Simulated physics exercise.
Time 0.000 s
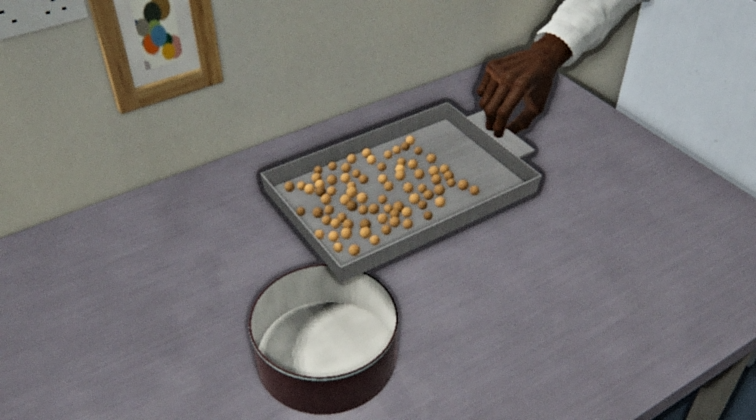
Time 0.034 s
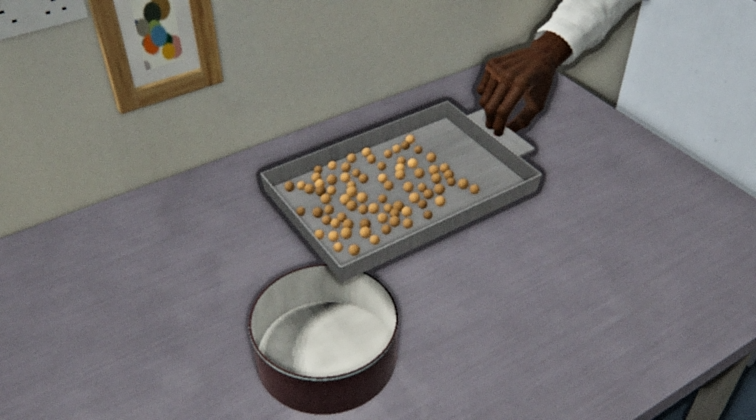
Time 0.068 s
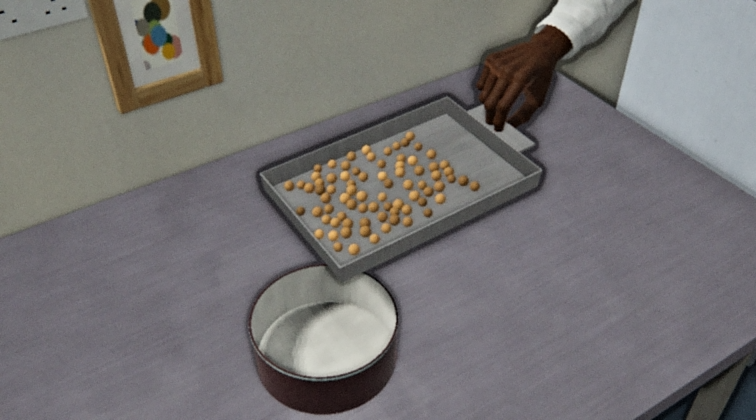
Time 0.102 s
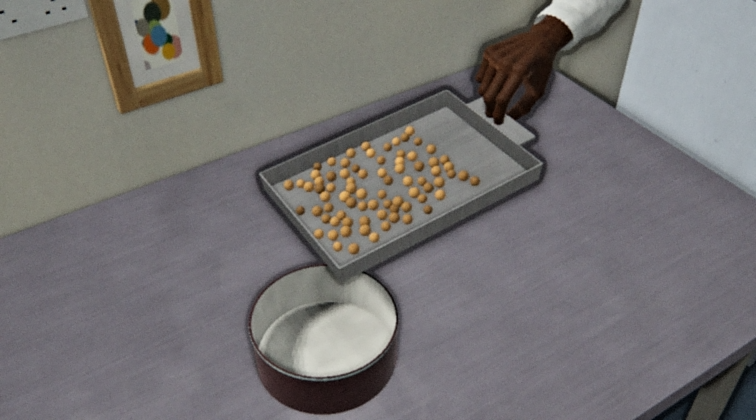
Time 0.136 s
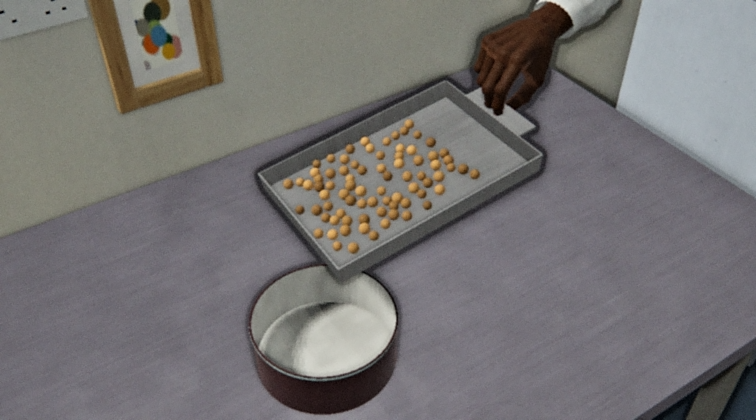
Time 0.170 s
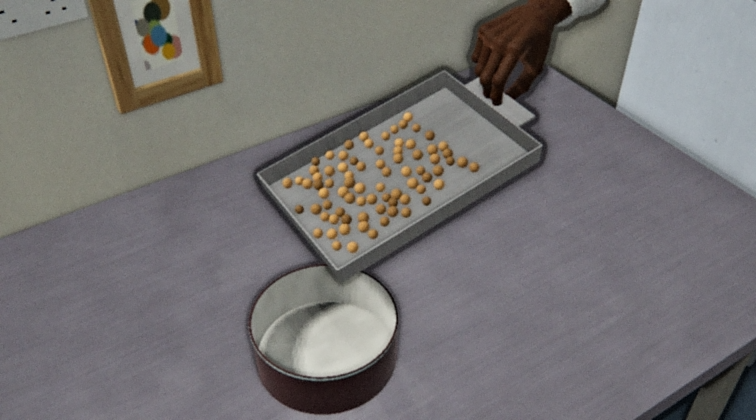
A hand gripping the handle of a grey tray of small round beads, slowly raising that end above a dark red pot.
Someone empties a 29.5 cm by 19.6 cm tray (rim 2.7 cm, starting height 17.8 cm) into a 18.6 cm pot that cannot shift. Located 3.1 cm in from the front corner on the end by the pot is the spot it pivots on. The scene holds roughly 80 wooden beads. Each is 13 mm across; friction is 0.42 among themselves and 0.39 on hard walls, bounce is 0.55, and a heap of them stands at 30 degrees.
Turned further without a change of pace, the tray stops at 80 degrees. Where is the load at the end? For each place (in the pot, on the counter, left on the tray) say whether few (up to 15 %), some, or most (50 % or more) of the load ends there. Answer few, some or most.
Pot: Few; counter: Few; left on the tray: Most.
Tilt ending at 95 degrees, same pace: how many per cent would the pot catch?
Around 60 in a hundred.
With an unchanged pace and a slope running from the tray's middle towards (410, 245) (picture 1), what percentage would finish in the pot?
About 5 per cent.
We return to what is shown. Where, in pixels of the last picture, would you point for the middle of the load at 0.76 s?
Around (302, 214).
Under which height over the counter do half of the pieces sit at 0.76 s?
Height: Around 22 cm.
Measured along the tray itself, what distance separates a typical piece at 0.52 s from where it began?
Roughly 7 cm.
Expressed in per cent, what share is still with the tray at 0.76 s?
Load share: Around 100%.
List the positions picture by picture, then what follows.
The first frame shows tray tilt 0 degrees, front corners at (341, 265) and (539, 175); middle of the pieces at (383, 200); pot at (324, 317).
The second frame shows tray tilt 0 degrees, front corners at (341, 265) and (539, 174); middle of the pieces at (383, 199).
The third frame shows tray tilt 2 degrees, front corners at (341, 265) and (539, 170); middle of the pieces at (383, 197).
The fourth frame shows tray tilt 4 degrees, front corners at (340, 266) and (540, 163), lowest corner left front; middle of the pieces at (382, 195).
The fifth frame shows tray tilt 7 degrees, front corners at (339, 267) and (540, 154), lowest corner left front; middle of the pieces at (382, 191).
The sixth frame shows tray tilt 11 degrees, front corners at (338, 268) and (539, 145), lowest corner left front; middle of the pieces at (381, 188); pot at (324, 317). The tray's pace is about 95 degrees a second.
Then, at 0.52 s, tilt 44 degrees; the tray holds 100 %, the pot 0 %.
After 0.76 s, tilt 67 degrees; the tray holds 100 %, the pot 0 %.
Then, at 1.10 s, tilt 80 degrees; the tray holds 95 %, the pot 5 %.
By 2.1 s all is still; pot 5 %, counter 5 %, tray 95 %.
